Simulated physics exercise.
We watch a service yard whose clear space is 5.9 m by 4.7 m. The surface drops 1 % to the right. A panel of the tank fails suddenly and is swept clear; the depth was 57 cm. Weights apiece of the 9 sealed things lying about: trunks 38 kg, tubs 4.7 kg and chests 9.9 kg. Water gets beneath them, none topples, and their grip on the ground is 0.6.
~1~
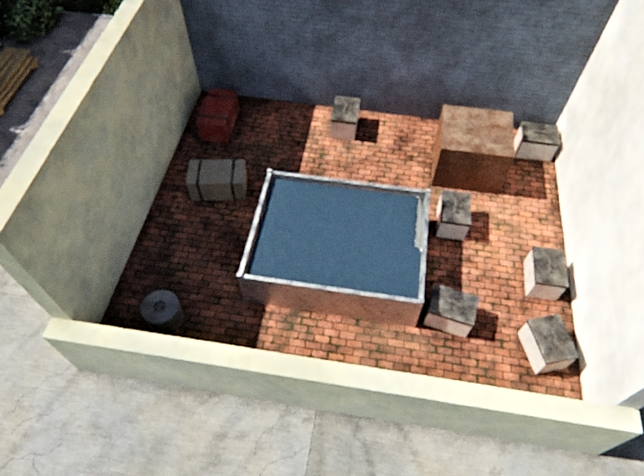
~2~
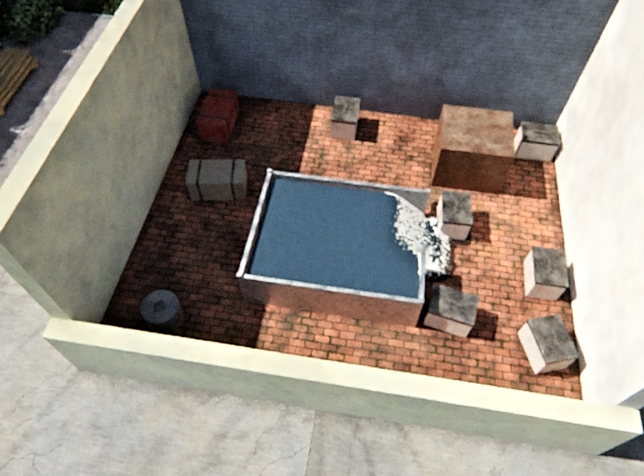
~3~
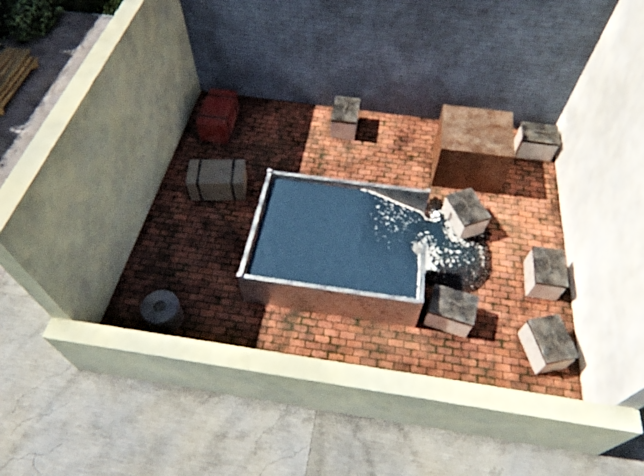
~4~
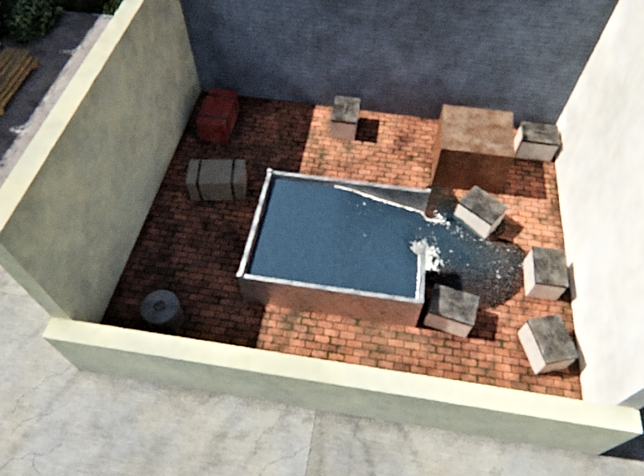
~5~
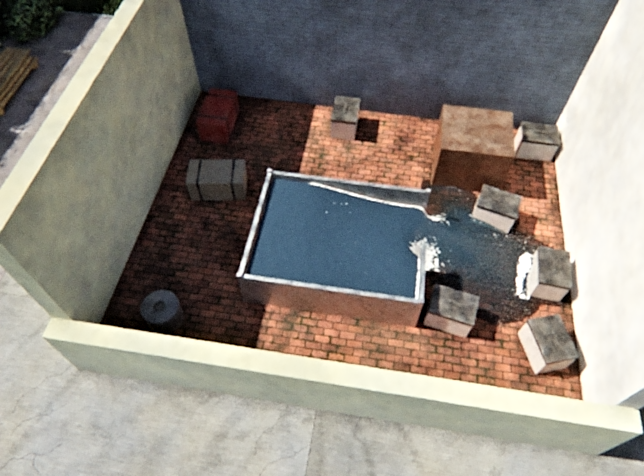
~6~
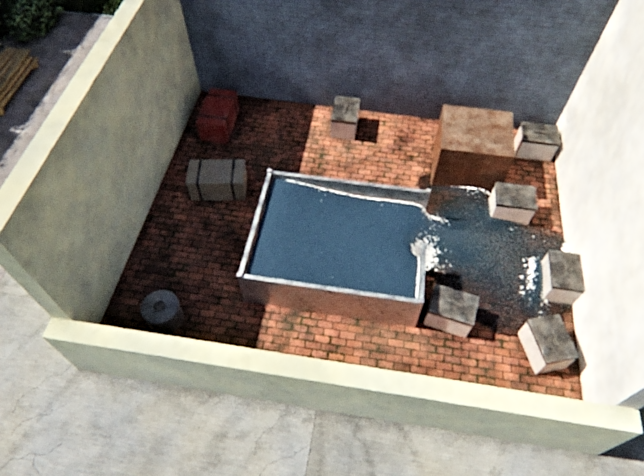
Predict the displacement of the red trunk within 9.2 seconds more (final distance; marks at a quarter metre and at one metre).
The red trunk holds its place.
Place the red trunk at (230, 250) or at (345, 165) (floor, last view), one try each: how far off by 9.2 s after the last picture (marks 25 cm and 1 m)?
In turn: It barely shifts; it stays put.
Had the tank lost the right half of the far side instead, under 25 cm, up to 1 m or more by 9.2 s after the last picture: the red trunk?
In that case the red trunk travels far.
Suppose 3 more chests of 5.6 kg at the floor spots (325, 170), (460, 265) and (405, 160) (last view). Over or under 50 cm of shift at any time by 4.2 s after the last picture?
In turn: Short of it, over, short of it.
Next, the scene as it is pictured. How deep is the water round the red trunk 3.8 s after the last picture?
Roughly 0 cm.
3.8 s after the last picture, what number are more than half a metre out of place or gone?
5 of them.
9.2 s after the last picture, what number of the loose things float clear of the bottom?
At that moment 6.
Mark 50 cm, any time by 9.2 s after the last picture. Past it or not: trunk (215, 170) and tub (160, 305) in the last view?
In that order: Less, more.
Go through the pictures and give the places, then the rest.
The red trunk at (217, 106) rests on the ground; water covers 3.2 m2; 0 of 9 have shifted, in the first frame.
The red trunk at (217, 106) rests on the ground; 3.6 m2 under water; 0 of 9 have shifted, in the second frame.
The red trunk at (217, 106), on the bottom; water covers 4.2 m2; 1 of 9 have shifted, in the third frame.
The red trunk at (217, 106), on the bottom; 5.1 m2 under water; 1 of 9 have shifted, in the fourth frame.
The red trunk at (217, 106) rests on the ground; water covers 5.8 m2; 2 of 9 have shifted, in the fifth frame.
The red trunk at (217, 106) rests on the ground; water covers 6.6 m2; 2 of 9 have shifted, in the sixth frame.
Then, 1.2 s after the last picture the red trunk is near (217, 106), 0.0 m from its start, aground; 1 afloat.
Then, 3.8 s after the last picture the red trunk is near (217, 106), 0.0 m from its start, aground; 4 afloat.
Then, 6.2 s after the last picture the red trunk is near (216, 106), 0.0 m from its start, aground; 4 afloat.
Then, 9.2 s after the last picture the red trunk is near (216, 106), 0.0 m from its start, aground; 6 afloat.
